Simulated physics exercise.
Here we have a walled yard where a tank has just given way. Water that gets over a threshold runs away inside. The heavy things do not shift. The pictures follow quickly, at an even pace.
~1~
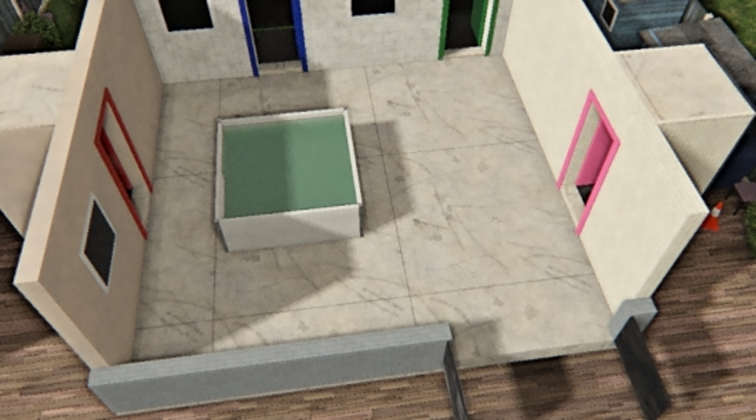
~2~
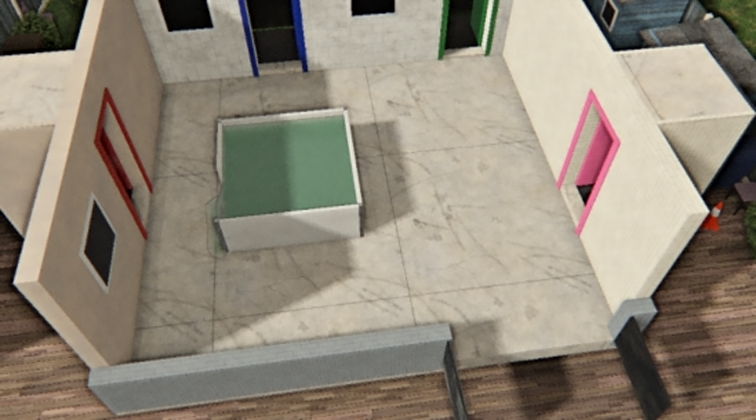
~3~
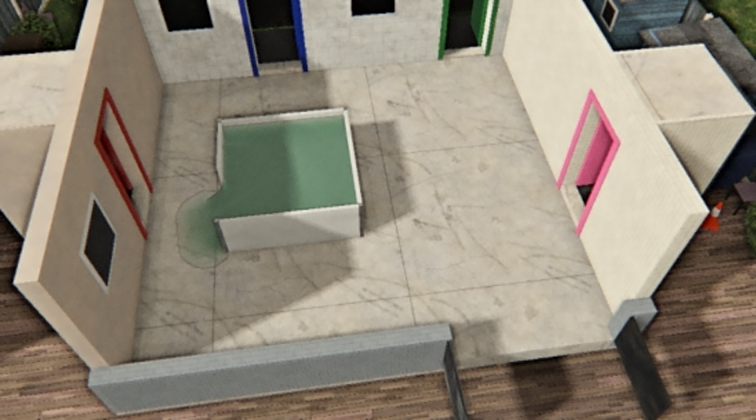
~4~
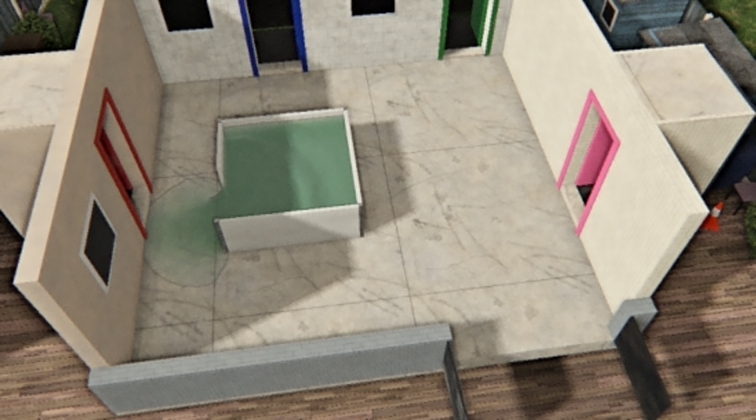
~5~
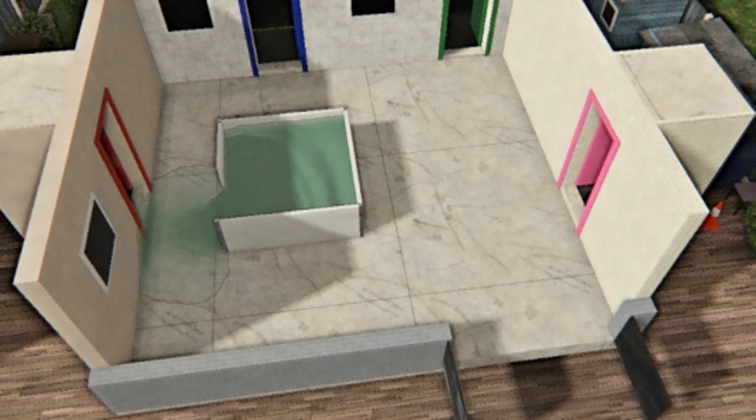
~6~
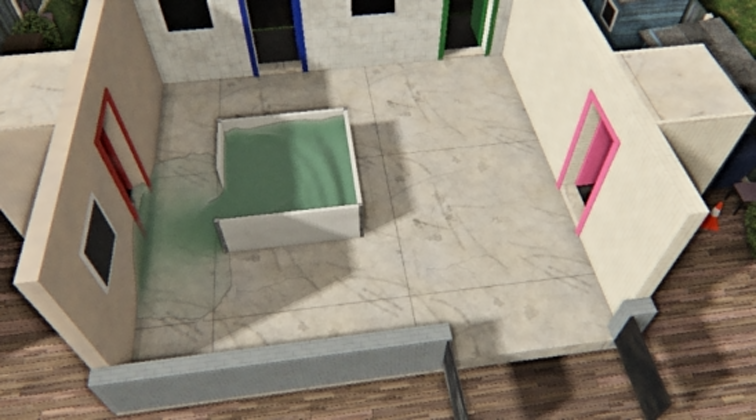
Green water pours from the tank's left side and spreads across the floor to the left wall.
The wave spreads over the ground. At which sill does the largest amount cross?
The red door.
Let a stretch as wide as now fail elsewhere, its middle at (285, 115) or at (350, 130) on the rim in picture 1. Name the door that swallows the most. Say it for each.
First the blue door, then the green door.
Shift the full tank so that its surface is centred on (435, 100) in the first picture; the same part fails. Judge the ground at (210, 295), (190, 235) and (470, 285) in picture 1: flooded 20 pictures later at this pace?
In that order: Awash, wet, no water.
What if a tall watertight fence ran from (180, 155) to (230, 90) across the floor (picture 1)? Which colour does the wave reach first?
It is the red one.
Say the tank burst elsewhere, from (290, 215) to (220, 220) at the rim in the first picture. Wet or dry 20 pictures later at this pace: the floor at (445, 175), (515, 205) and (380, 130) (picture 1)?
One after the other: Not flooded, awash, clear.
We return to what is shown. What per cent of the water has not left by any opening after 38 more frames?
Roughly 92 per cent.
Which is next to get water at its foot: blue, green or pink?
I say the blue-painted one.
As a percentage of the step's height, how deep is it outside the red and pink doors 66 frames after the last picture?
Near 50 and 70 in a hundred.
A moment on, water covers 15 % of the floor; blue door not reached, red door some in, pink door not reached, green door not reached.
Next, water covers 25 % of the floor; blue door not reached, red door a lot in, pink door not reached, green door not reached.
Then, water covers 50 % of the floor; blue door wet at the sill, nothing in, red door a lot in, pink door not reached, green door not reached.
Later, water covers 90 % of the floor; blue door wet at the sill, nothing in, red door a lot in, pink door wet at the sill, nothing in, green door wet at the sill, nothing in.
In the end, water covers 95 % of the floor; blue door wet at the sill, nothing in, red door a lot in, pink door wet at the sill, nothing in, green door some in; the red door has let in the most.
